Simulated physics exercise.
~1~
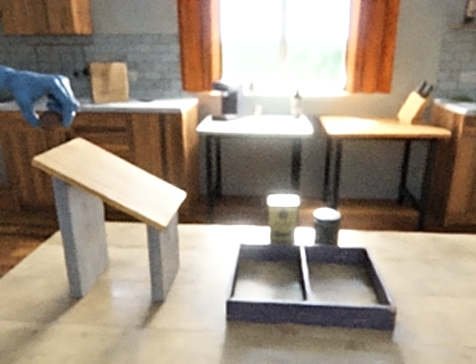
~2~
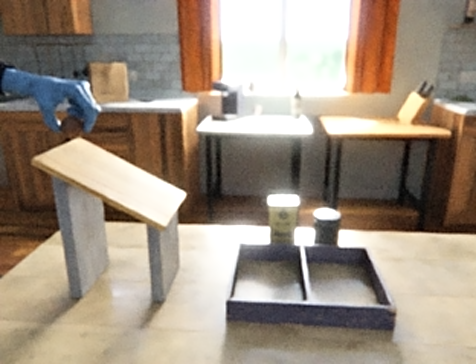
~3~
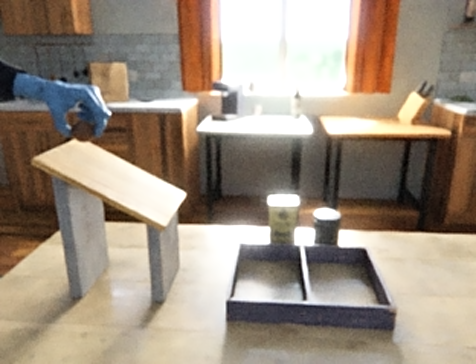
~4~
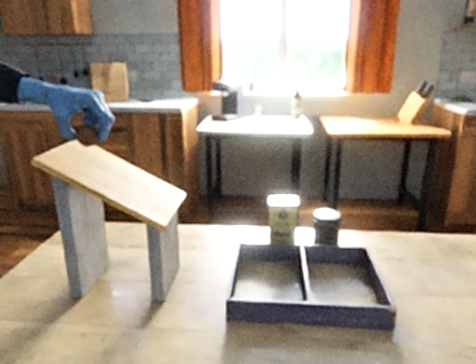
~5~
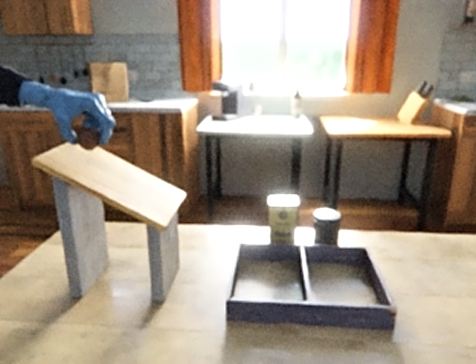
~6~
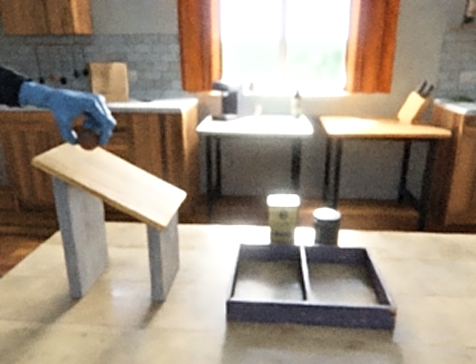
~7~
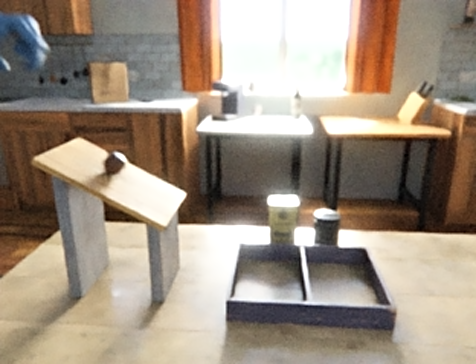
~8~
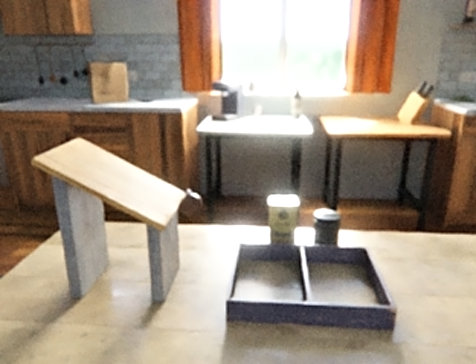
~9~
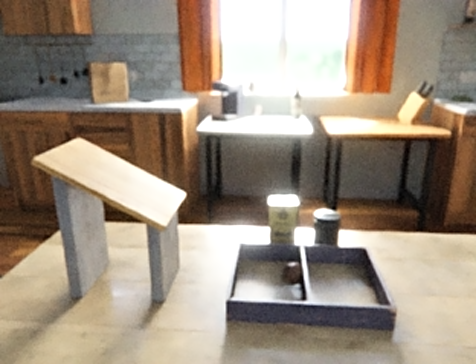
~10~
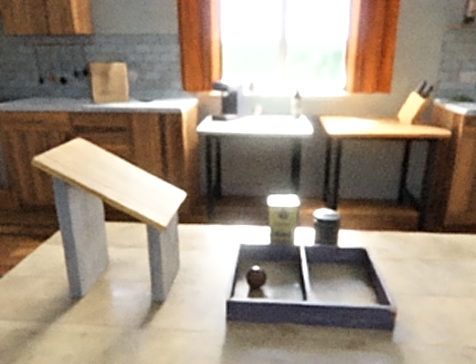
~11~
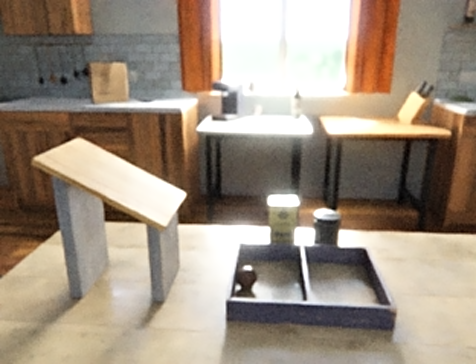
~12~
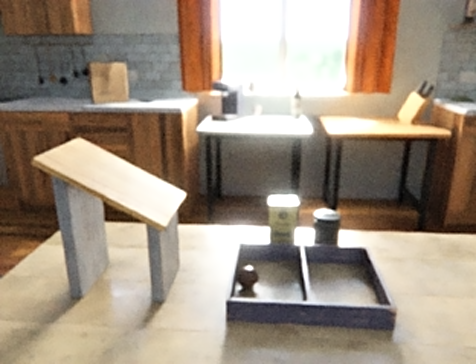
A slanted wooden board on two grey supports stands at the left of a pale table, facing a dark tray with two bays on the right, in a kitchen seen from a fixed view with a bright window behind. A yellow carton and a black jar stand just behind the tray. A blue-gloved hand brings a small brown onion to the board's upper end, holds it there, then lets go and draws back. The onion travels down the slope, leaves the lower edge and lands in the nearer bay. It shifts left and comes to rest there, while the carton and jar stay put.
